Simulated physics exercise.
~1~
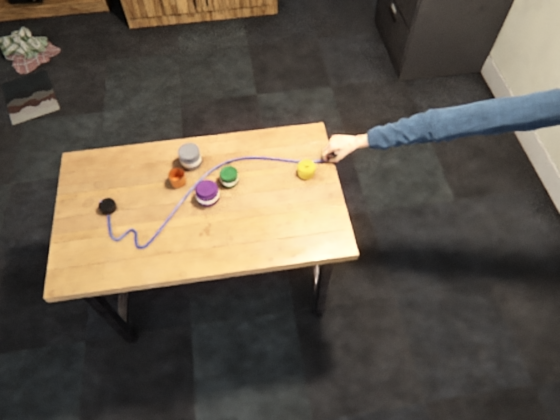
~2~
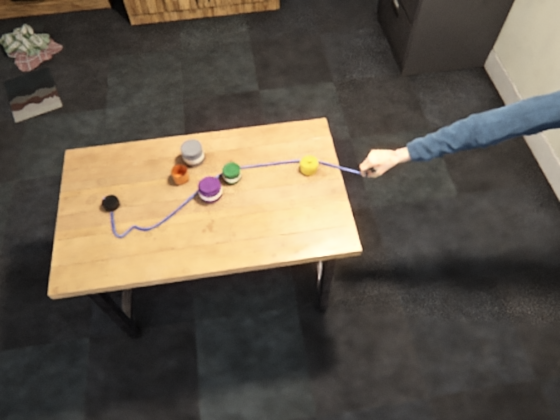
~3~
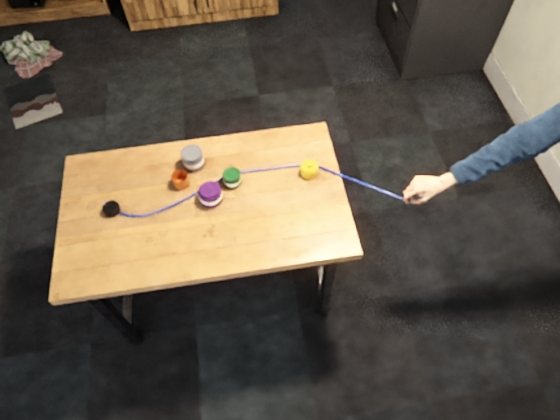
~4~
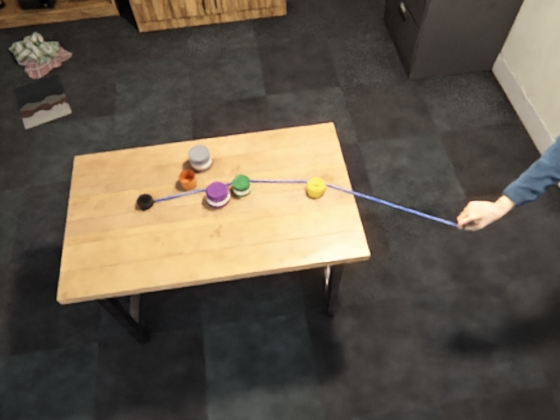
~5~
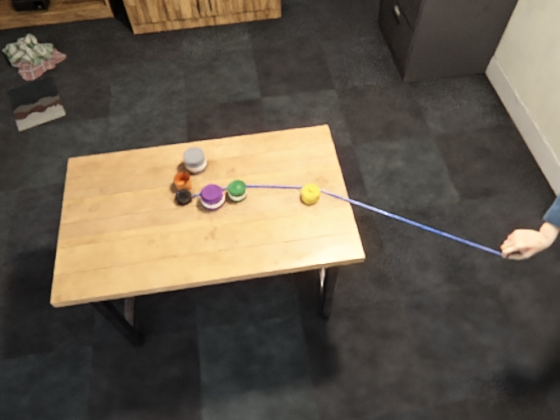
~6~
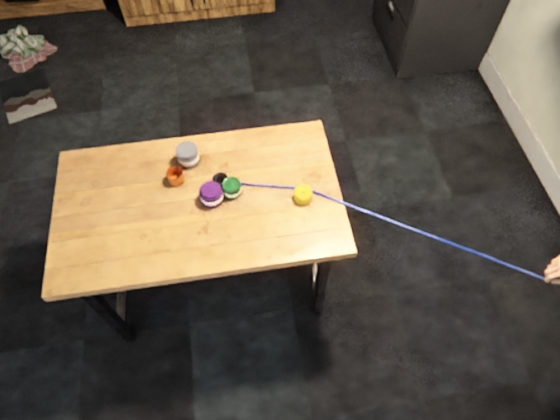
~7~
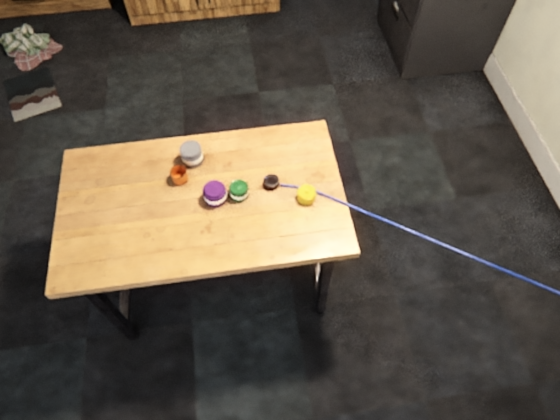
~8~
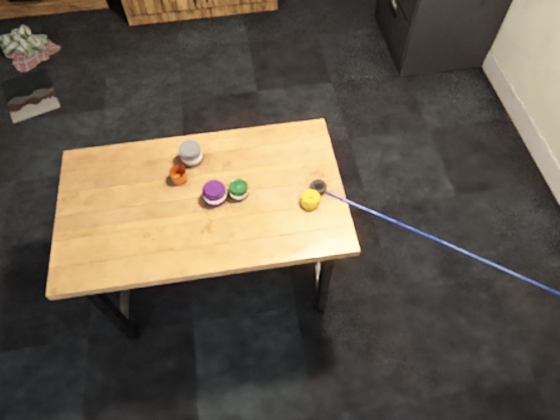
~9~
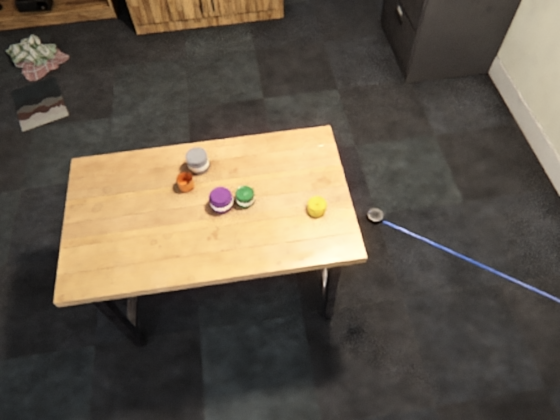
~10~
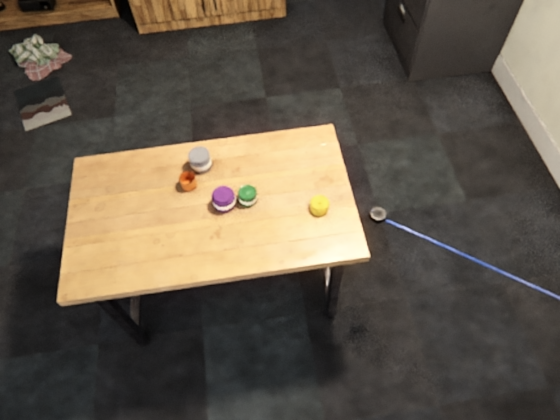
On a wooden table, a hand pulls a black reel rightward past containers and off the edge.
